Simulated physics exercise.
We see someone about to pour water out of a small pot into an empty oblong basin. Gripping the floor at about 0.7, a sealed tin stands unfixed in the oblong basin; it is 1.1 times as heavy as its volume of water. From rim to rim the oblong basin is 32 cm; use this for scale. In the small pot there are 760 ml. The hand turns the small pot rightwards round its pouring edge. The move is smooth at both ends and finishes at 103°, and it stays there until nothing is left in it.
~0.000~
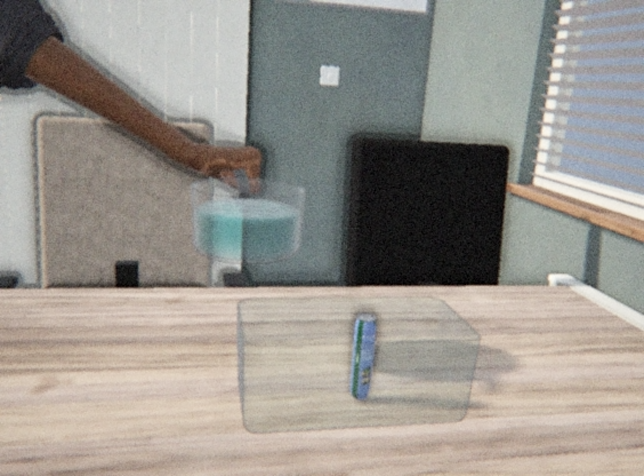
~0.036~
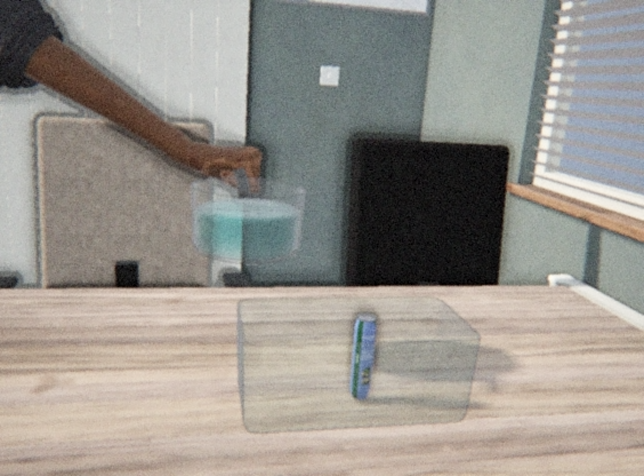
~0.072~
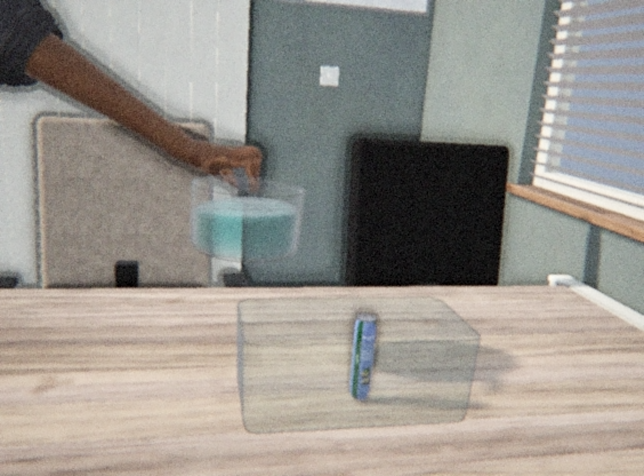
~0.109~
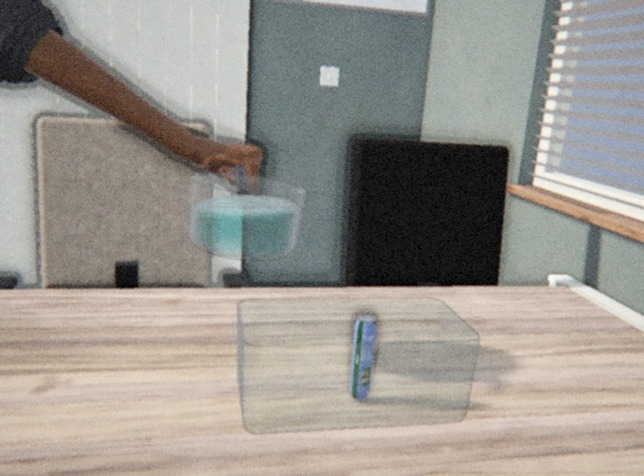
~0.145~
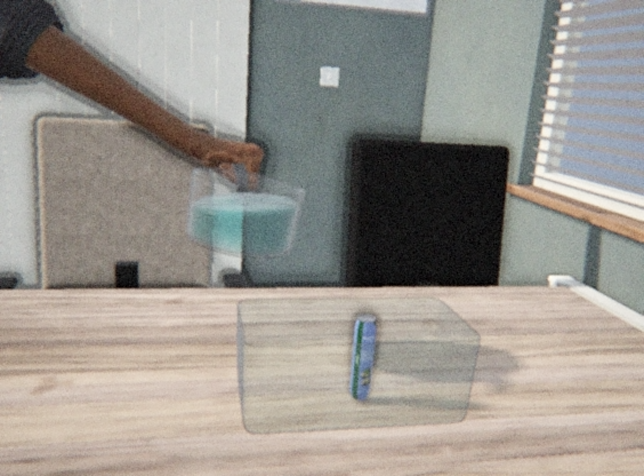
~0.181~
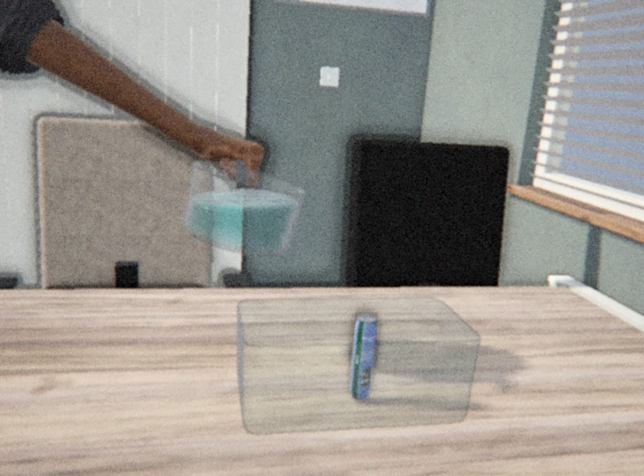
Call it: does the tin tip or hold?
It holds.
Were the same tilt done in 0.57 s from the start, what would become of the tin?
Then it remains upright.
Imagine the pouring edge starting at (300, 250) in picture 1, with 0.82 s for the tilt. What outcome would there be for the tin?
Result: Tin tipped over.
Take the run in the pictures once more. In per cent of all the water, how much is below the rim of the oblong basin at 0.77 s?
Roughly 40 %.
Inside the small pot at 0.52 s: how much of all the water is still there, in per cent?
Still held: Roughly 78 % of the total.
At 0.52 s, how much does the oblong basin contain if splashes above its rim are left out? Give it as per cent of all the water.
0 %, roughly.
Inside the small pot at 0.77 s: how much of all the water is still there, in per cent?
Roughly 14 per cent.
By 0.52 s the tilt is 73° and 77 per cent is still to pour; the tin stands where it began.
By 0.77 s the tilt is 102° and 15 per cent is still to pour; the tin stands where it began.
By 1.03 s the tilt is 103° and 1 per cent is still to pour; the tin stands where it began.
By 1.32 s the tilt is 103° and 0 per cent is still to pour; the tin stands where it began.
At rest the tin stands where it began.
